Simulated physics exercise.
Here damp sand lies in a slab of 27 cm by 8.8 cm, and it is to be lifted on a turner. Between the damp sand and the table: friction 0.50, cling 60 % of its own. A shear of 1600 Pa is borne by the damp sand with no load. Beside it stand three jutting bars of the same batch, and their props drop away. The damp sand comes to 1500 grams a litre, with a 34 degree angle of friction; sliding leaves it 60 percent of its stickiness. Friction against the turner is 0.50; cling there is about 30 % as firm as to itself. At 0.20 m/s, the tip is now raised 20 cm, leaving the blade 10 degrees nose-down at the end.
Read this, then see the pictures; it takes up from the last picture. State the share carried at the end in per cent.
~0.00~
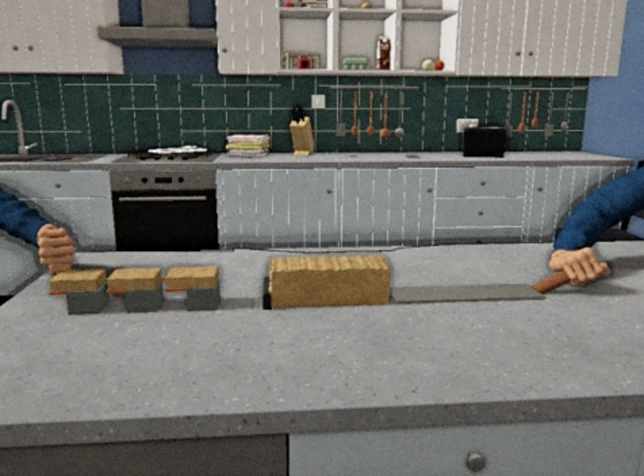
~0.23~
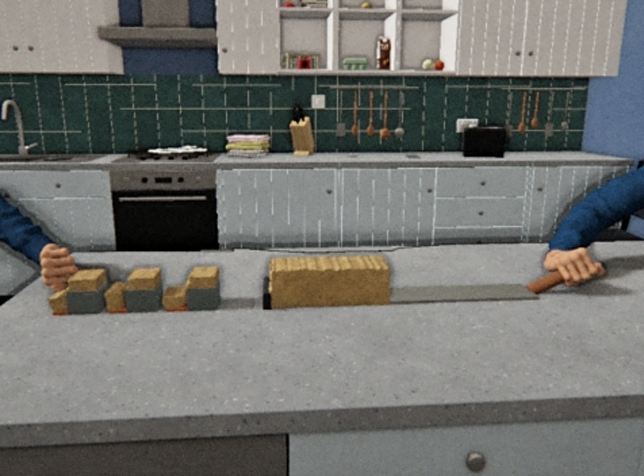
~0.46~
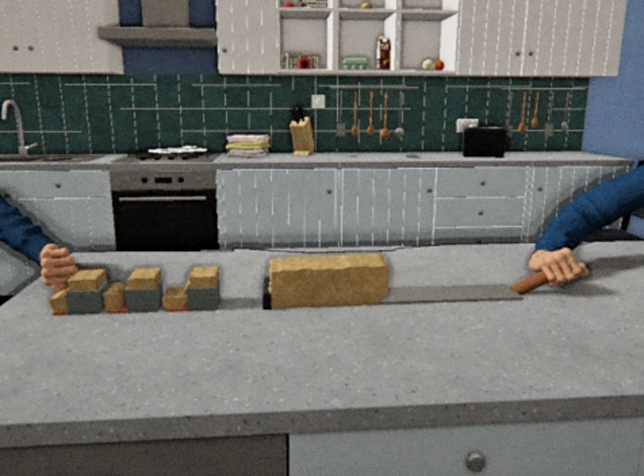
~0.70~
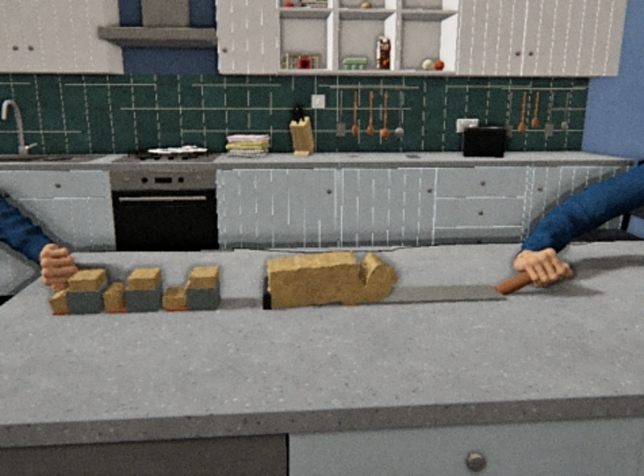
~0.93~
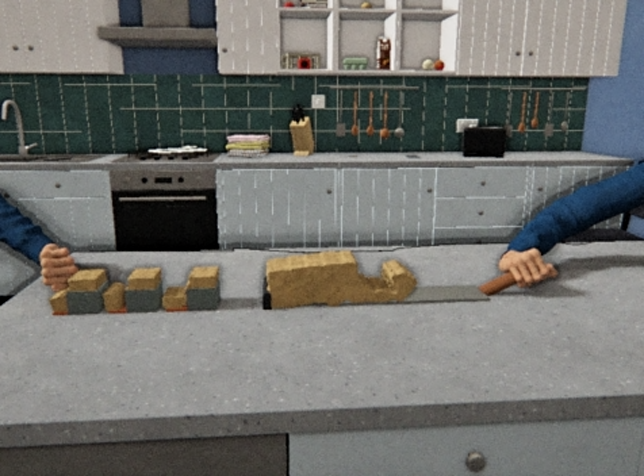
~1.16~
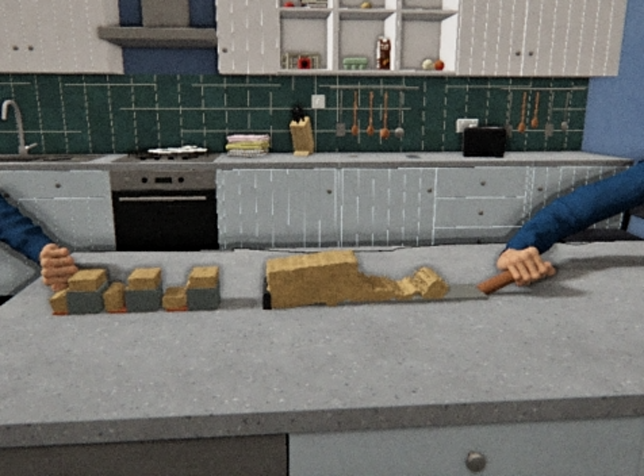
The share carried at the end is near 29 per cent.
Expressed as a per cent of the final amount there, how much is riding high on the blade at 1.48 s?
My estimate: Some 30 per cent.
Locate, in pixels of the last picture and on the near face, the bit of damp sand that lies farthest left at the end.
Roughly at (237, 303).
After 1.48 s, the tip is 6.8 cm up.
After 1.86 s, the tip is 14 cm up.
After 2.24 s, the tip is 20 cm up and 29 % is riding high on the blade.
After 2.62 s, the tip is 20 cm up and 29 % is riding high on the blade.
After 2.72 s, at the end, the tip is 20 cm up and 29 % is riding high on the blade.
